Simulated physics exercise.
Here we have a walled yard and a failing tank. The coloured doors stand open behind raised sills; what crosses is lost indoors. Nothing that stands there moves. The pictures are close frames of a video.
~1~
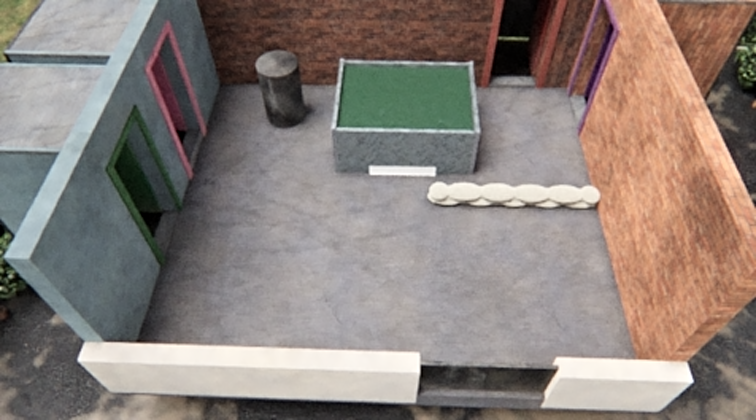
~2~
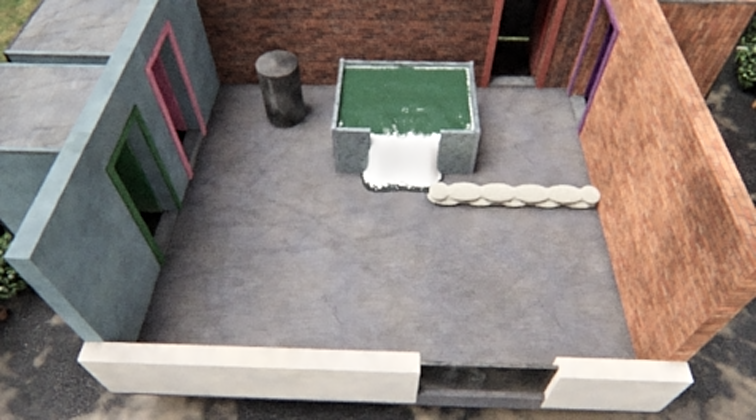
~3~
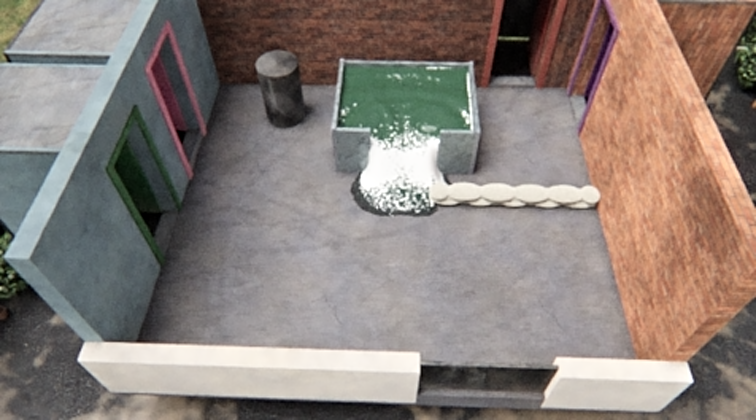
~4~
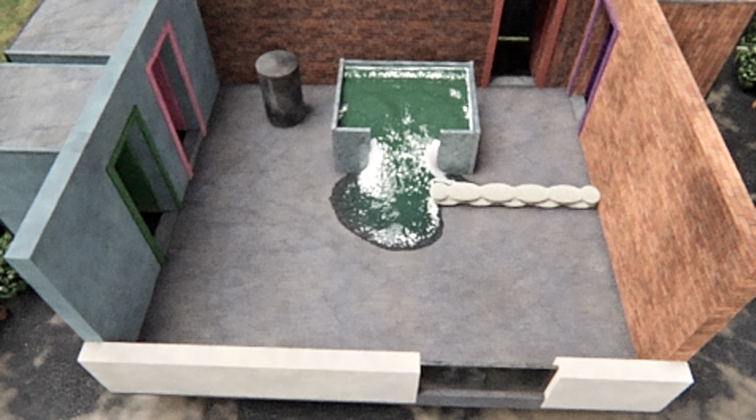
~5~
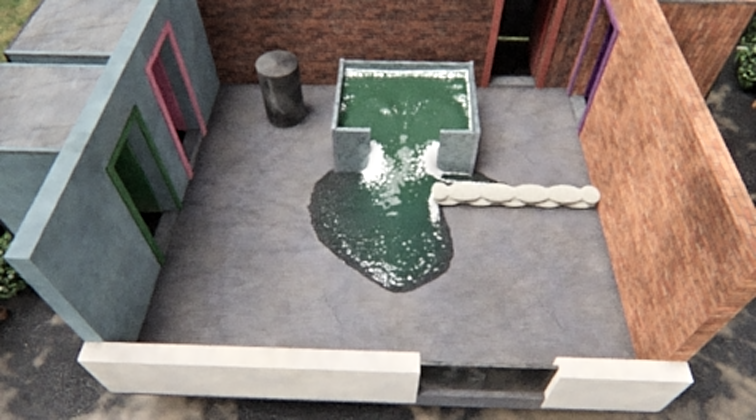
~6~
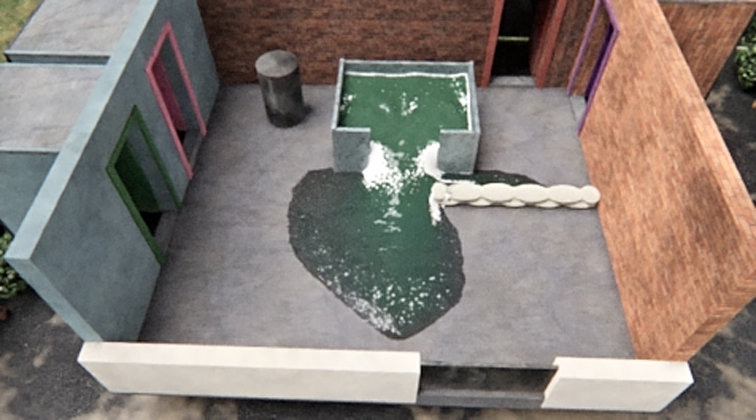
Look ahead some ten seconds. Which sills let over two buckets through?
One by one: The red door admits no more than that; the purple door admits no more than that; the green door lets in a lot; the pink door admits no more than that.
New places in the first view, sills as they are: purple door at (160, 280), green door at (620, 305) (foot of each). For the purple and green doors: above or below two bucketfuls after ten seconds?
My reading: The purple one is over, the green one goes over.
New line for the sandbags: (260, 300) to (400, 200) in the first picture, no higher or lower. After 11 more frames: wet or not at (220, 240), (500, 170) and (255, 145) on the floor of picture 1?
As listed: Wet, no water, free of water.
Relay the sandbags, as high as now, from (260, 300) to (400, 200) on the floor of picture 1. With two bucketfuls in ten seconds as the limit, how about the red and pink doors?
The red one lets more in, the pink one keeps below it.
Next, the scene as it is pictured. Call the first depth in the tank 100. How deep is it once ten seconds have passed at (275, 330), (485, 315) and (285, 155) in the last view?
In that order: 14, 6 and 10 per cent.
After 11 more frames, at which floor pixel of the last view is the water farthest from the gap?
I would point to (130, 367).
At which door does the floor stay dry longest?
It is the pink-painted one.
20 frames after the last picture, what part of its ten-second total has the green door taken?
About 5 per cent.
A moment on, water covers 40 % of the floor; the red door not reached, the purple door not reached, the green door not reached, the pink door not reached.
Next, water covers 50 % of the floor; the red door not reached, the purple door wet at the sill, nothing in, the green door wet at the sill, nothing in, the pink door not reached.
Then, water covers 65 % of the floor; the red door wet at the sill, nothing in, the purple door wet at the sill, nothing in, the green door under two buckets in, the pink door not reached.
Later, water covers 95 % of the floor; the red door wet at the sill, nothing in, the purple door wet at the sill, nothing in, the green door over two buckets in, the pink door wet at the sill, nothing in.
In the end, water covers 95 % of the floor; the red door wet at the sill, nothing in, the purple door wet at the sill, nothing in, the green door far over two buckets in, the pink door wet at the sill, nothing in.
